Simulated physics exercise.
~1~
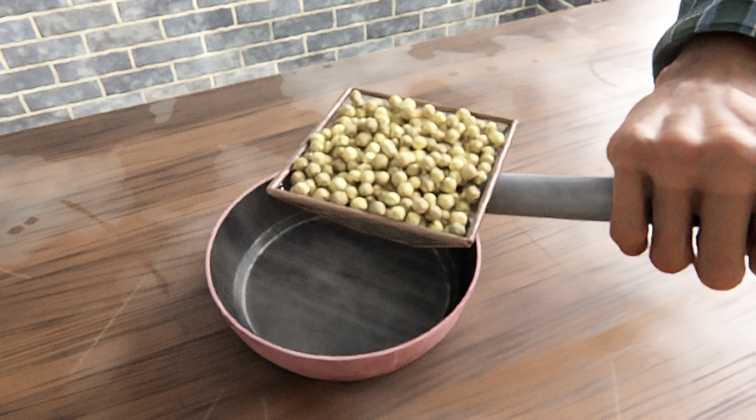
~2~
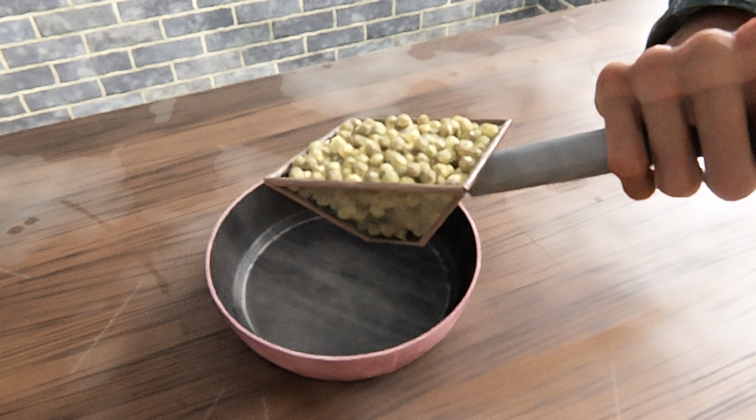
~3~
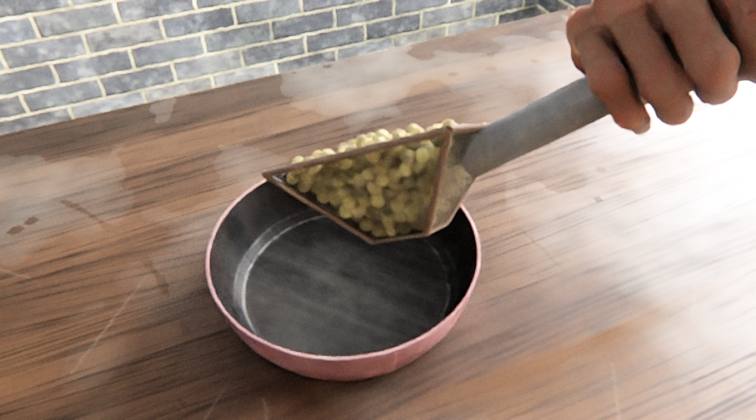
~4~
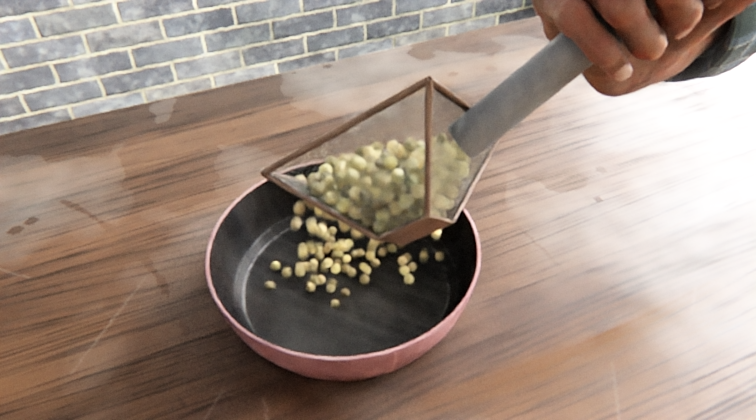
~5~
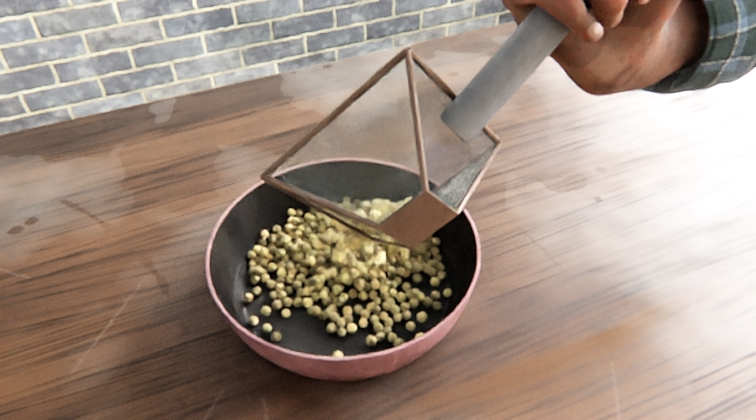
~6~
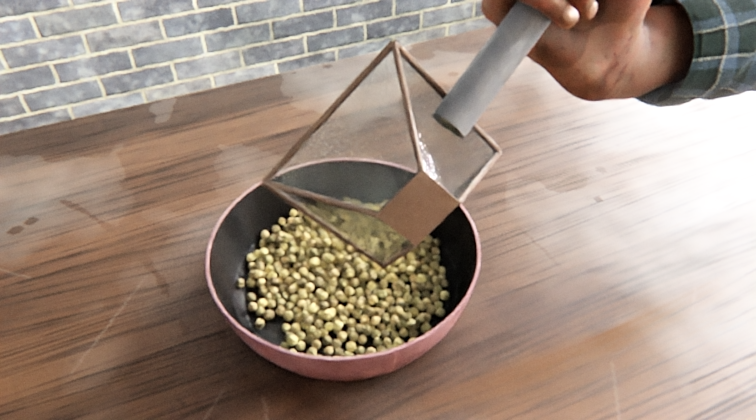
A square, glass-sided scoop with brown edges and a grey handle, heaped with yellowish-green beans, is held by a hand in a dark plaid sleeve at the right. Seen from above at an angle, it hovers over an empty pink pan with a dark inside, on a brown wooden table before a grey brick wall. The hand rises and steadily tips the scoop, and the beans shift towards its lower side. They begin spilling into the pan, then pour out quickly and spread. Finally the steeply tilted scoop is empty, and the beans lie across the pan's bottom.
